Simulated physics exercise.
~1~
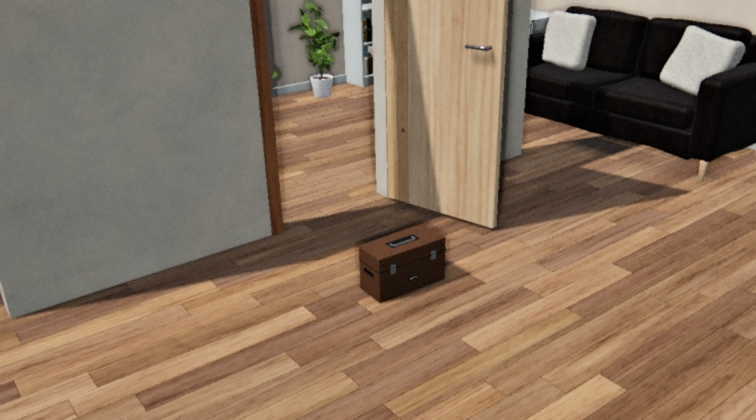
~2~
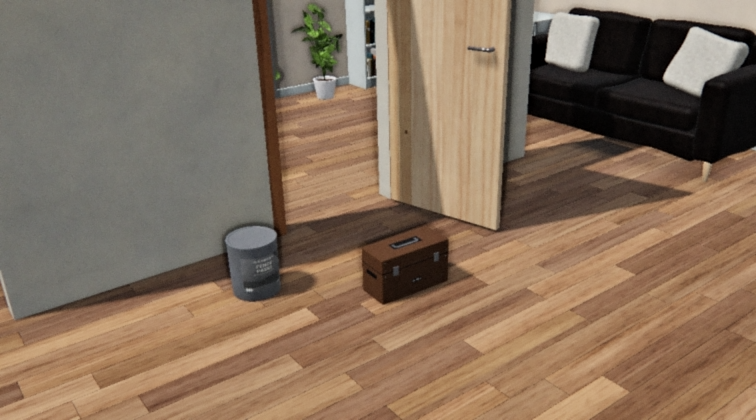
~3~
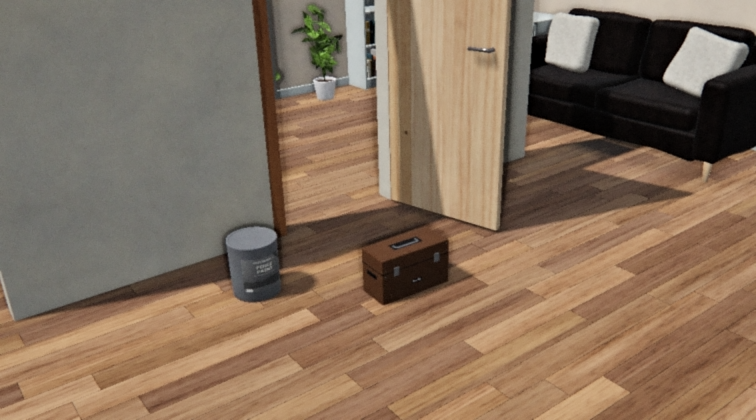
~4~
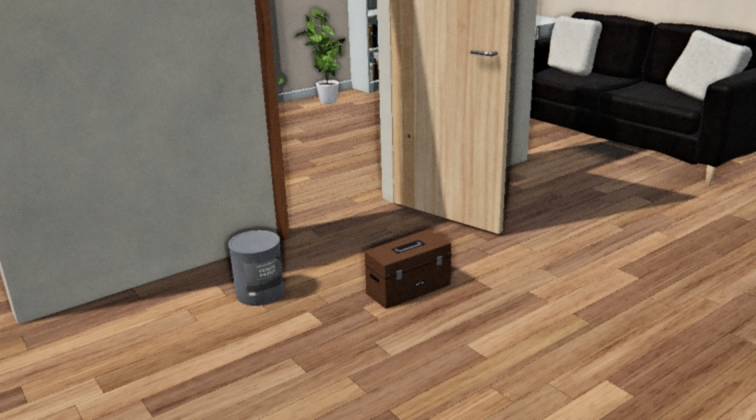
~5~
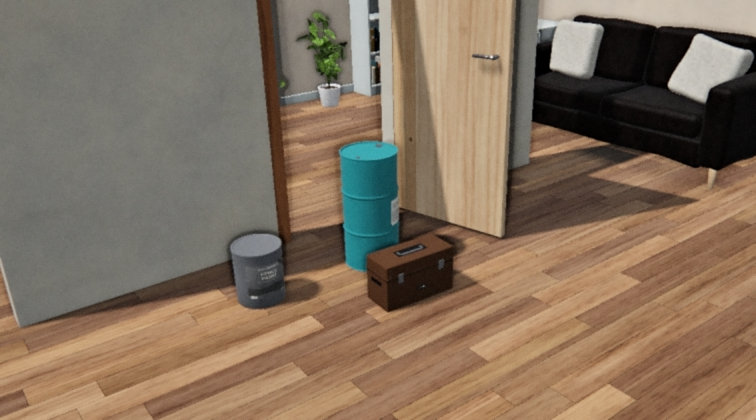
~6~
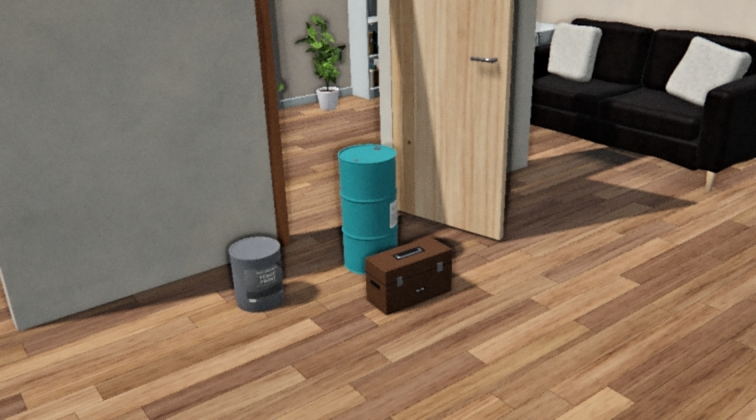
Wooden door standing wide open and still beside a brown toolbox, a grey pail appearing at left, then a turquoise drum behind.
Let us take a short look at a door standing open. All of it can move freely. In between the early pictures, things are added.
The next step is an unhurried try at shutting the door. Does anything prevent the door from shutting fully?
Sure enough, the door halts early here.
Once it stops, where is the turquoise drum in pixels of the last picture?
End position, last frame: About (356, 210).
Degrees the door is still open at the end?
Some 50° open.
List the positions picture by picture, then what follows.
In the first picture, door wide open and still.
In the second picture, door wide open and still; grey pail (254, 264); brown toolbox (406, 264).
In the third picture, door wide open and still; grey pail (254, 264); brown toolbox (406, 265).
In the fourth picture, door wide open and still; grey pail (257, 268); brown toolbox (409, 268).
In the fifth picture, door wide open and still; grey pail (259, 271); brown toolbox (410, 272).
In the sixth picture, door wide open and still; turquoise drum (369, 210); grey pail (258, 274).
Then, 0.80 s after the last picture, open by 83°.
Then, 1.30 s after the last picture, open by 59°.
At rest, open by 49°; all 3 in place. Seen from the same camera at the end, turquoise drum near (356, 210).
